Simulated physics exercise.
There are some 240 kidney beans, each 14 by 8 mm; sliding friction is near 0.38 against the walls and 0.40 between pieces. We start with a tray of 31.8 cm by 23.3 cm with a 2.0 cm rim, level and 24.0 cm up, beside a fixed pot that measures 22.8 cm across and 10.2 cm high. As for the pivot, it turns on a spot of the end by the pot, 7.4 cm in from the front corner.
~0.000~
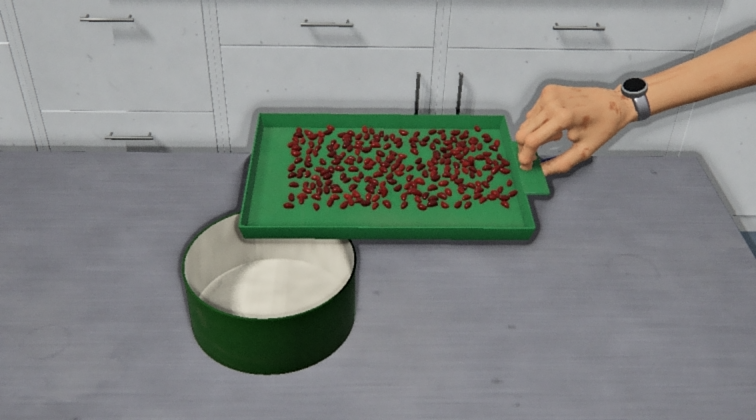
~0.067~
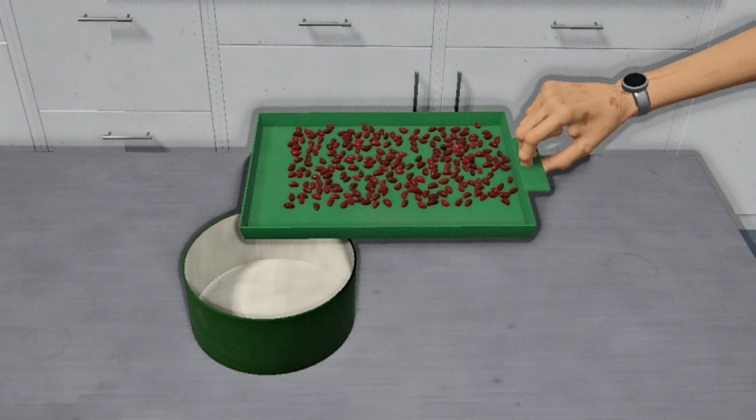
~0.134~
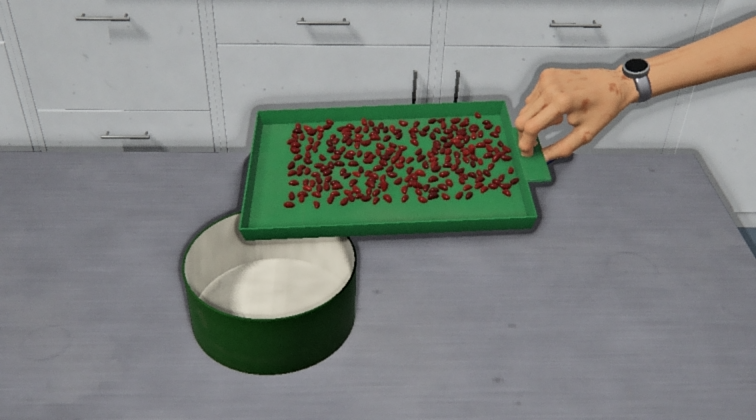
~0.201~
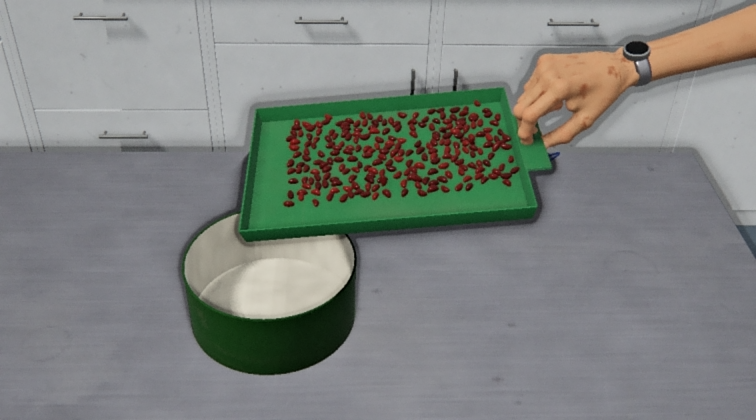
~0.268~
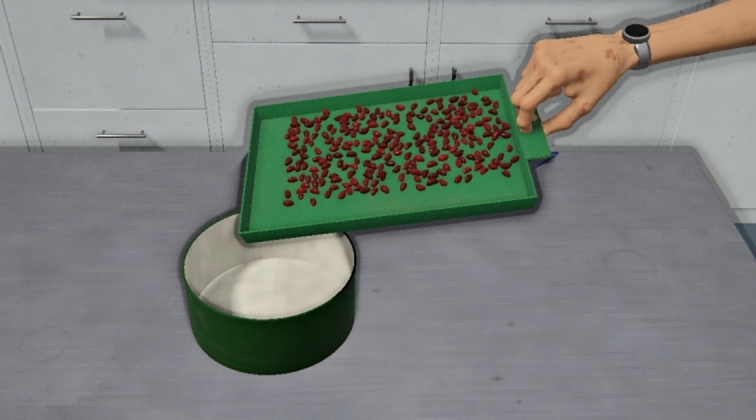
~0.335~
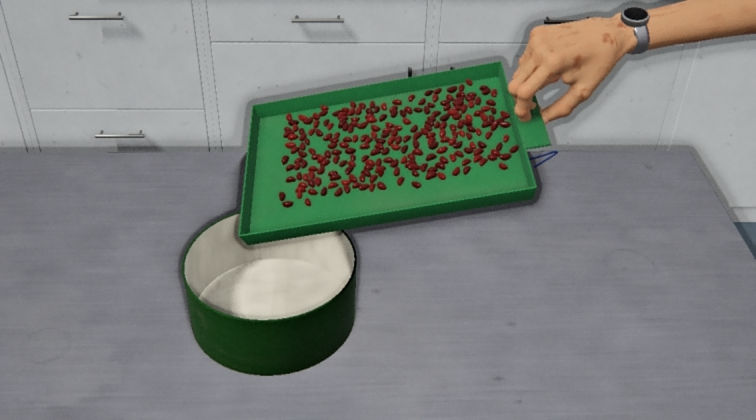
In a kitchen with pale cabinets, a hand wearing a watch holds a green tray of scattered red beans level above a gray counter, its left end over a round green pot. The hand then slowly raises the right end, tilting the tray slightly down toward the pot, while the beans stay spread across it.
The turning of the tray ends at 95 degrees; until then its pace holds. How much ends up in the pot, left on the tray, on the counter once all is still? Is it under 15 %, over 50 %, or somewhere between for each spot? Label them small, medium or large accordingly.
Pot - medium, tray - small, counter - large.
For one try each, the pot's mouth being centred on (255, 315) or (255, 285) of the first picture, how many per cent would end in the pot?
About 100 percent the first time and about 95 percent the second.
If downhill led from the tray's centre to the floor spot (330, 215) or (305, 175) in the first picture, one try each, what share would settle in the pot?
I'd put it at roughly 10 per cent for the first tilt and roughly 80 per cent for the second.
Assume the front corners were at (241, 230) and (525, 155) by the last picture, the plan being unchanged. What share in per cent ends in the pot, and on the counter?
Pot 60; counter 40.
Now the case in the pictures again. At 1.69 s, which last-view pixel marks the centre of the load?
Look about (245, 207) in the last view.
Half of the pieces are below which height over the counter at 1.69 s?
Roughly 26 cm.
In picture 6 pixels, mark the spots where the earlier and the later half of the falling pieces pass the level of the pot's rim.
First half close to (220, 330), second half close to (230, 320).
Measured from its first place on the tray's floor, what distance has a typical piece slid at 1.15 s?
Displacement on the tray: About 16 cm.
After 1.15 s, tilt 51 degrees; the tray holds 95 %, the pot 0 %.
After 1.69 s, tilt 77 degrees; the tray holds 75 %, the pot 5 %.
After 2.29 s, tilt 95 degrees; the tray holds 5 %, the pot 30 %.
By 3.3 s all is still; pot 30 %, tray 0 %, counter 70 %.
